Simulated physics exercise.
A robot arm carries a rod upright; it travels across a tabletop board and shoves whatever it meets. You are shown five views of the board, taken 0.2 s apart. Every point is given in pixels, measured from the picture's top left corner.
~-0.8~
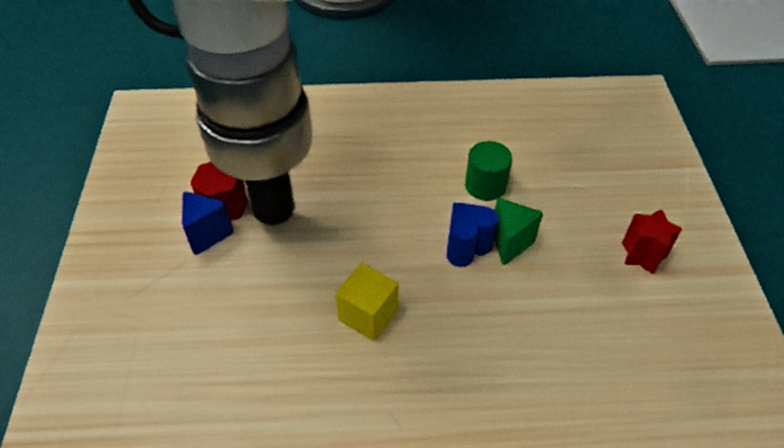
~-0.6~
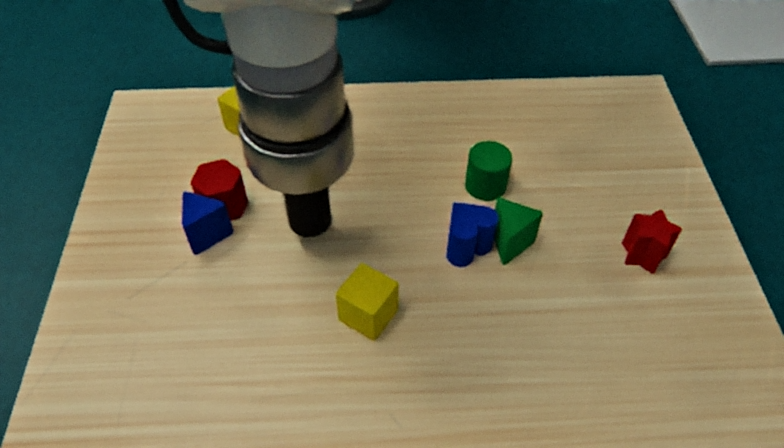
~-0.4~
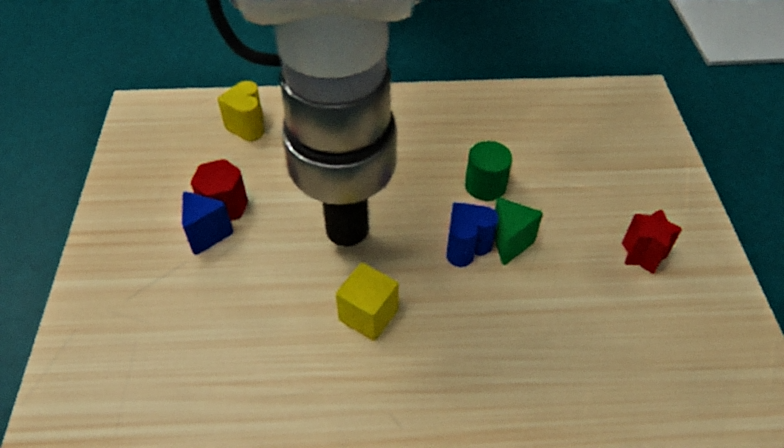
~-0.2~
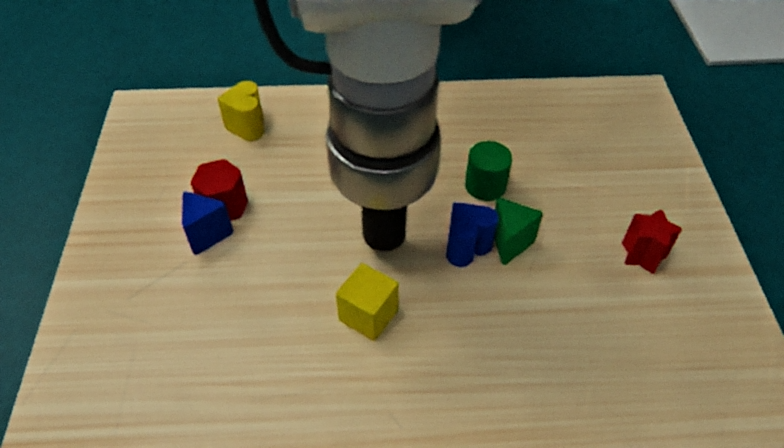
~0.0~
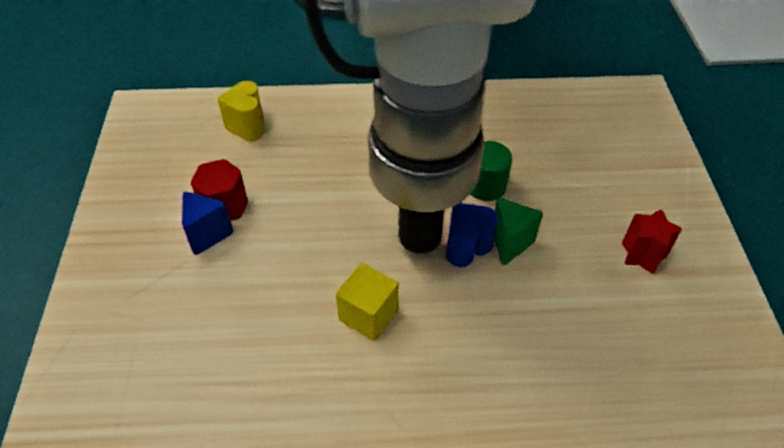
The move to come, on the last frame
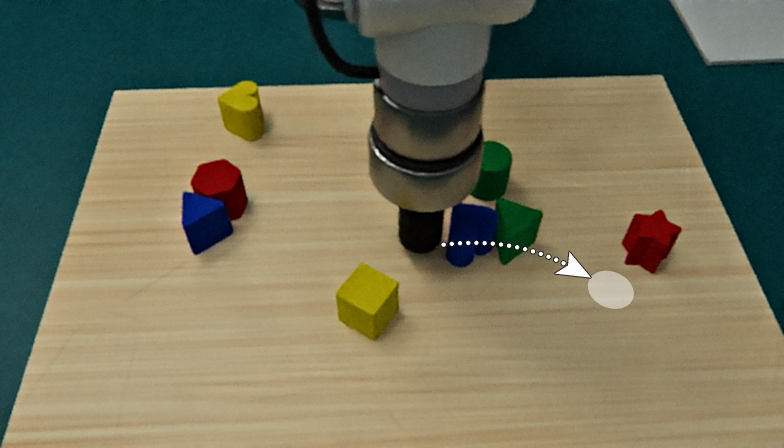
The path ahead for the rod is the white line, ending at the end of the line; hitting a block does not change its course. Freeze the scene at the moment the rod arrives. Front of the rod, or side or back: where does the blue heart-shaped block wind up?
Expect to find it next to or behind the rod.
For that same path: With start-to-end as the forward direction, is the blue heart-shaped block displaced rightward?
The answer is no.
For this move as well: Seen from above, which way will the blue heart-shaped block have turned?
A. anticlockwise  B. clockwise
It's A.
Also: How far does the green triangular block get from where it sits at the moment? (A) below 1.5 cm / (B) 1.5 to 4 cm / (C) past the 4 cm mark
It's C.
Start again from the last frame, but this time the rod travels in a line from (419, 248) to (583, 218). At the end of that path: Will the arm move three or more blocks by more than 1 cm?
Yes - that is the case.
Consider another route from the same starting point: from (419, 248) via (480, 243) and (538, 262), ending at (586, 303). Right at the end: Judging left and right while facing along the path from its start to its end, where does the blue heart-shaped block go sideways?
The answer is left.
The drawn path runs from (419, 248) over (484, 243) and (549, 257) to (611, 289).
On the path given first. One third of the way, rod (486, 232); blue heart-shaped block (531, 211), turned 15° anticlockwise; green triangular block (573, 209), turned 30° clockwise.
Two thirds of the way, rod (553, 246); blue heart-shaped block (596, 215), turned 50° anticlockwise; green triangular block (629, 201), turned 15° clockwise.
At the end, rod (616, 278); blue heart-shaped block (609, 216), turned 65° anticlockwise; green triangular block (636, 198); red star block not moved.
